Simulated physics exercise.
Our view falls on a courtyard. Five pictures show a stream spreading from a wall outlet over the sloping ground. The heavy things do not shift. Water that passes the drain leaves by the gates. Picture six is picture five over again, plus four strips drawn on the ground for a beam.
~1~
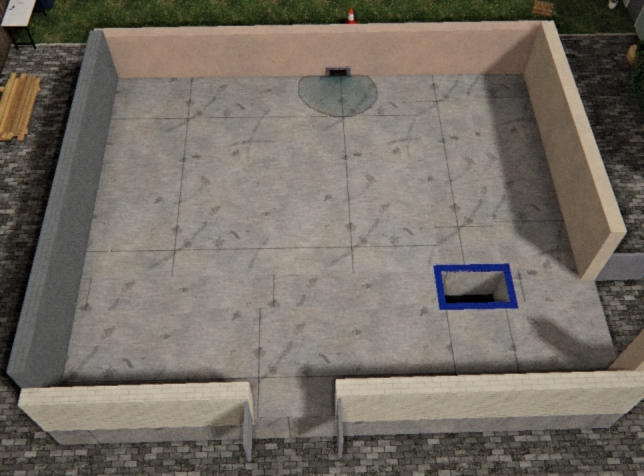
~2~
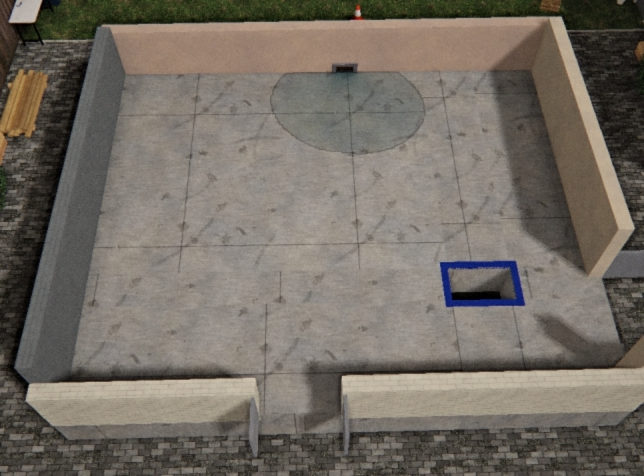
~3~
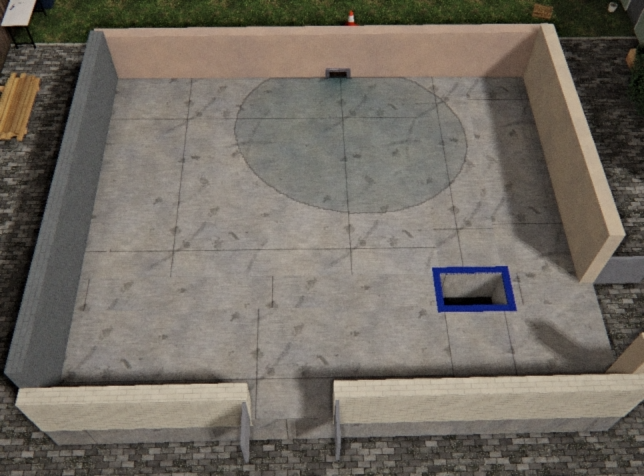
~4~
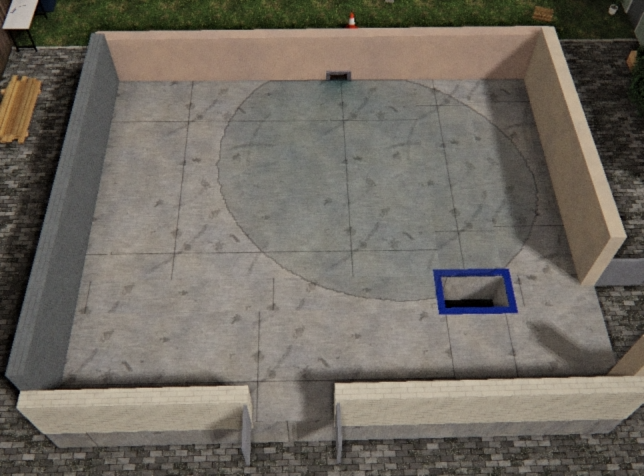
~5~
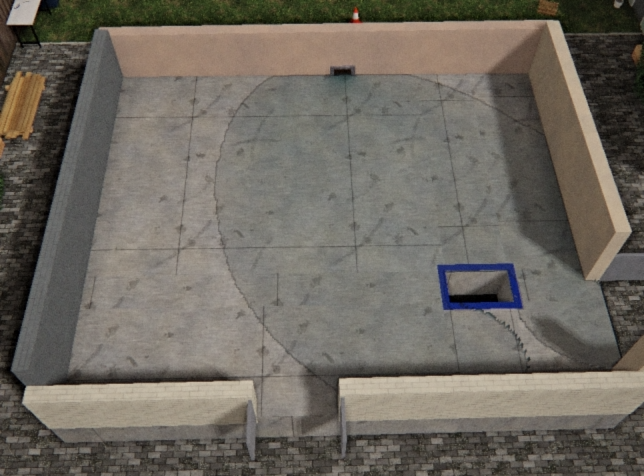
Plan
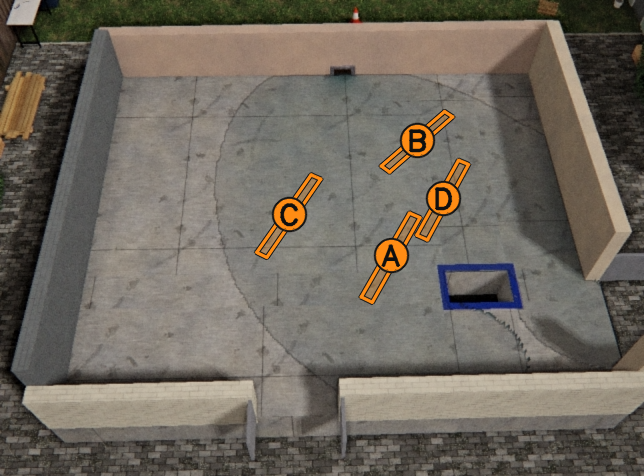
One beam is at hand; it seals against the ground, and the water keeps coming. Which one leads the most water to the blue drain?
The best position is C.
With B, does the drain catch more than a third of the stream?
No, it does not.
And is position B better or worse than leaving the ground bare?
Position B is worse.
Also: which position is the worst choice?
It is D.
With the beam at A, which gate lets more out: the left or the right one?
More leaves on the right.
On the marked copy, A from (366, 299) to (414, 215); B from (385, 169) to (448, 114); C from (261, 254) to (315, 177); D from (422, 237) to (463, 162).
If A is chosen, about 19 % of the stream goes into the blue drain, about 81 % out by the gates.
If B is chosen, about 18 % of the stream goes into the blue drain, about 82 % out by the gates.
If C is chosen, about 30 % of the stream goes into the blue drain, about 70 % out by the gates.
If D is chosen, about 13 % of the stream goes into the blue drain, about 87 % out by the gates.
